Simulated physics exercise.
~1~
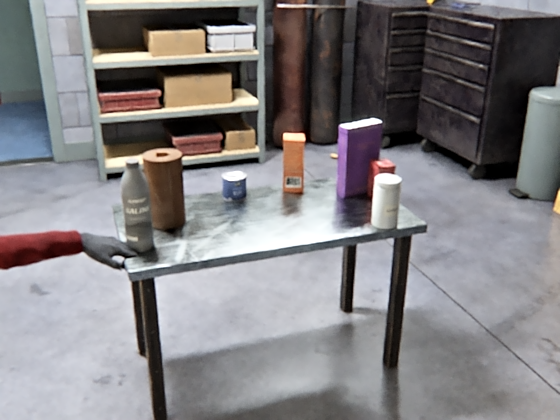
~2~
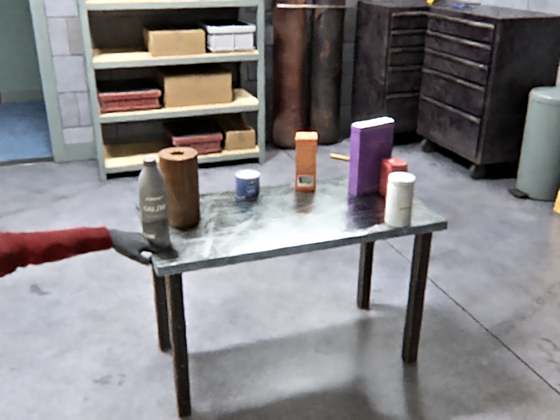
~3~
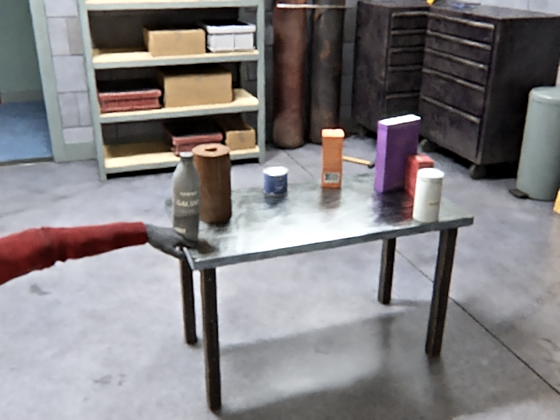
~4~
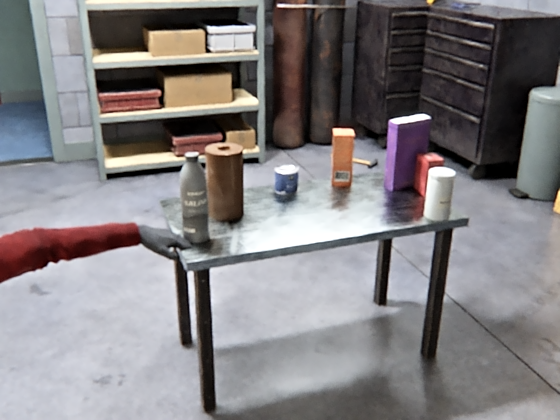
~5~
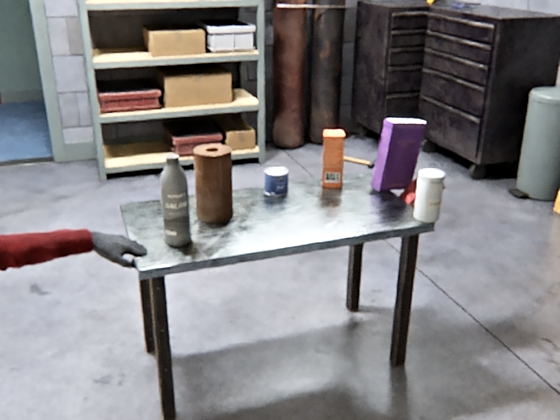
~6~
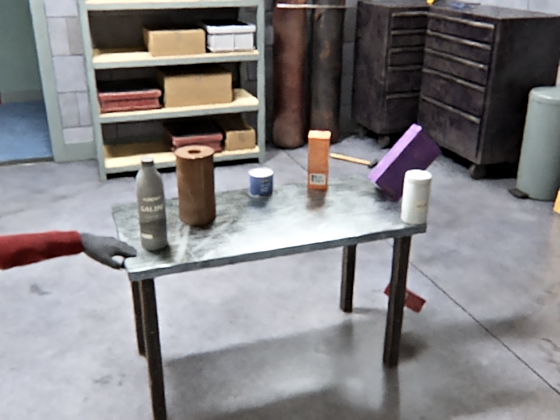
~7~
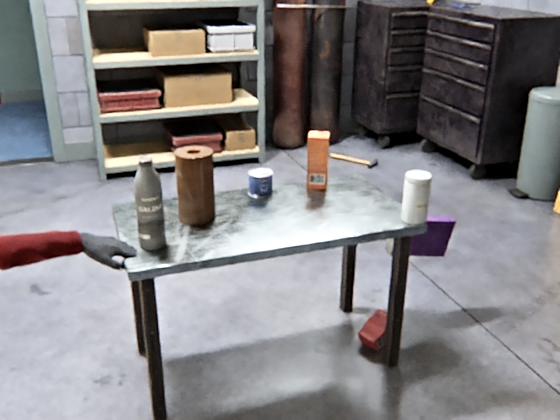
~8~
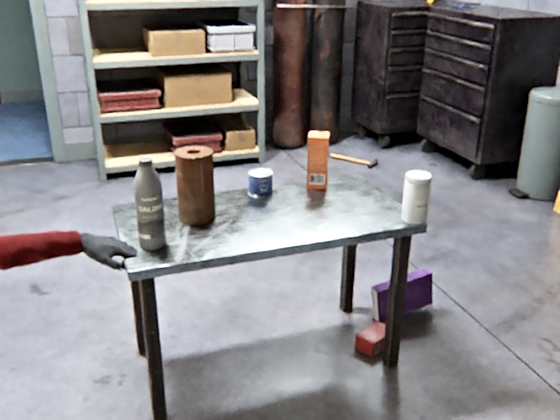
A gloved hand in a red sleeve grips the left end of a metal-topped table in a workshop, seen from slightly above, with shelves and dark cabinets behind. On top stand a grey bottle, brown roll, blue tin, orange carton, purple book, red packet and white jar, from left to right. The hand pushes the table right, then pulls it back left. The red packet and purple book tip at the right end and drop off, the packet first. Both end lying on the floor by the right legs, while the other items remain upright on top.
